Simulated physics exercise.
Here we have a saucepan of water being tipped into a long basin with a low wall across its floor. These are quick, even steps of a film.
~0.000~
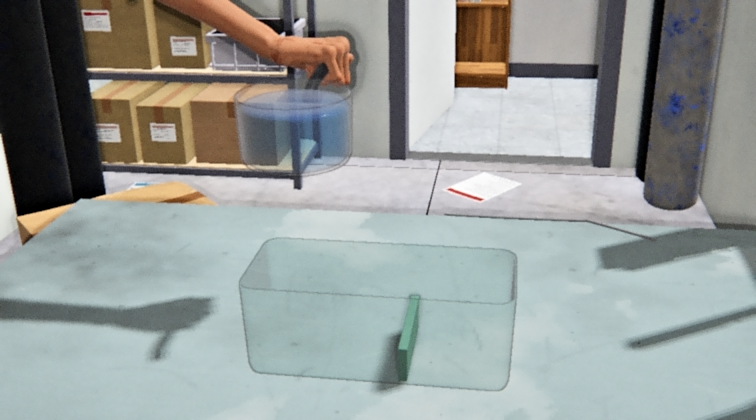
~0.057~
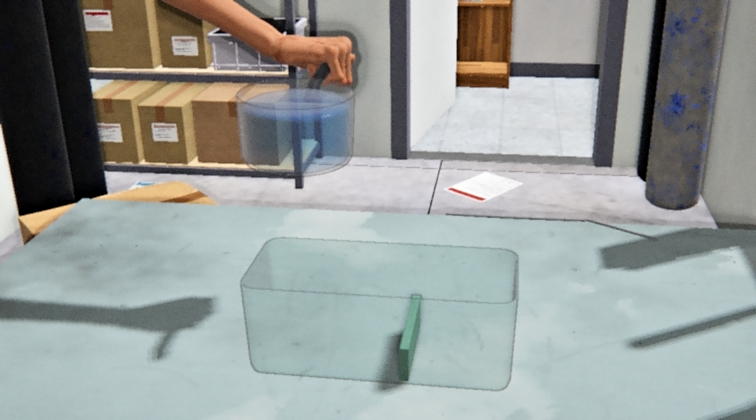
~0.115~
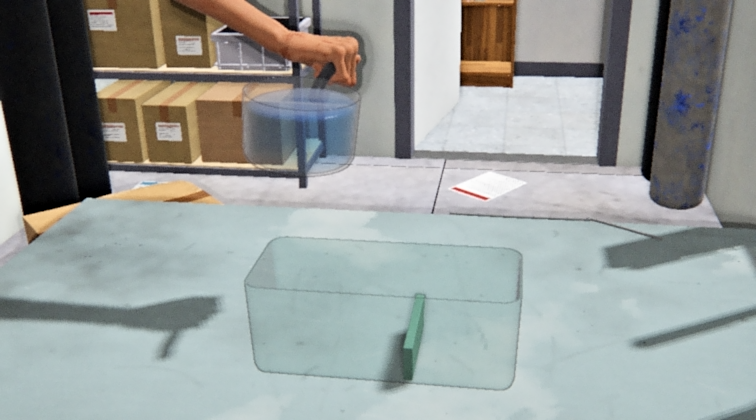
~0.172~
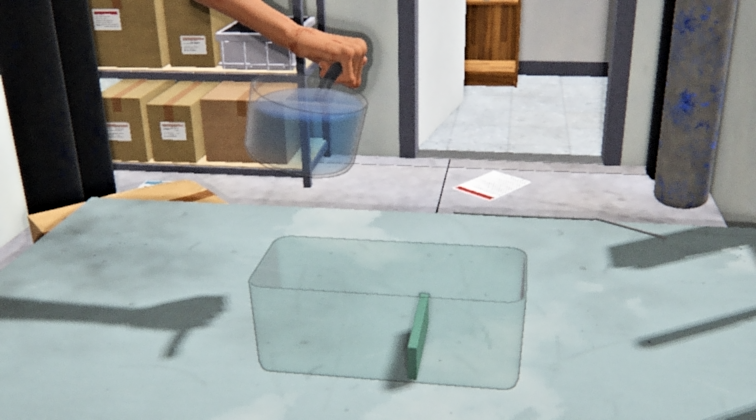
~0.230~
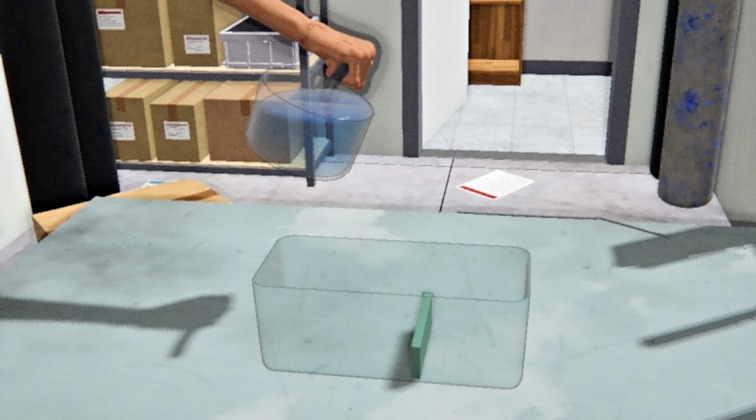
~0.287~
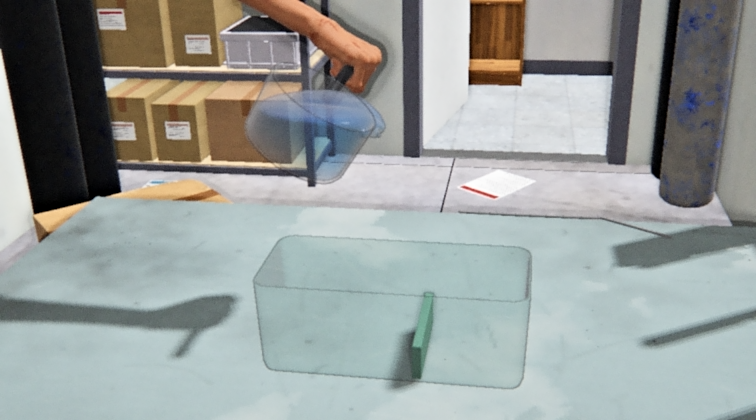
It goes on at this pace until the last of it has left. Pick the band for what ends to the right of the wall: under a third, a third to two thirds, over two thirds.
In the end between a third and two thirds is right of the wall.
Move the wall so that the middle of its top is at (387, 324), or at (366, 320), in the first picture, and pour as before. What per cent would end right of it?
The first gives 80 %, the second 90 %.
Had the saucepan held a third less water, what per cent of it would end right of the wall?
About 35 per cent.
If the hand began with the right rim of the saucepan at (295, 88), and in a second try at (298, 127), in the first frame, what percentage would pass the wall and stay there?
The first gives 5 %, the second 10 %.
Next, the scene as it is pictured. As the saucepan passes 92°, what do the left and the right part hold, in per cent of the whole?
Some 0 per cent left and 20 right.
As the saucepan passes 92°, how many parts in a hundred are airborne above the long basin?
Some 45 per cent.
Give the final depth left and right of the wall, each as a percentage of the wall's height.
The left part 30 per cent, the right part 70.
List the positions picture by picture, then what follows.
In the first frame, tilt 0°; pouring edge (351, 97); surface from (242, 102) to (350, 105); the long basin's rim runs from (253, 262) to (516, 277); the wall's top is at (409, 322).
In the second frame, tilt 1°; pouring edge (353, 98); surface from (244, 101) to (352, 105).
In the third frame, tilt 6°; pouring edge (359, 101); surface from (249, 99) to (357, 105).
In the fourth frame, tilt 12°; pouring edge (366, 108); surface from (255, 99) to (364, 106).
In the fifth frame, tilt 21°; pouring edge (372, 117); surface from (259, 101) to (371, 110); 1 per cent is over the edge.
In the sixth frame, tilt 32°; pouring edge (373, 129); surface from (256, 105) to (374, 121); 5 per cent is over the edge.
By 0.59 s the tilt is 92° and 33 per cent is still to pour, 2 is left of the wall and 20 right of it.
By 0.81 s the tilt is 109° and 6 per cent is still to pour, 25 is left of the wall and 60 right of it.
By 1.04 s the tilt is 109° and 0 per cent is still to pour, 39 is left of the wall and 58 right of it.
By 1.29 s the tilt is 109° and 0 per cent is still to pour, 41 is left of the wall and 57 right of it.
At rest 41 per cent lies left of the wall, 57 right of it and 1 outside.
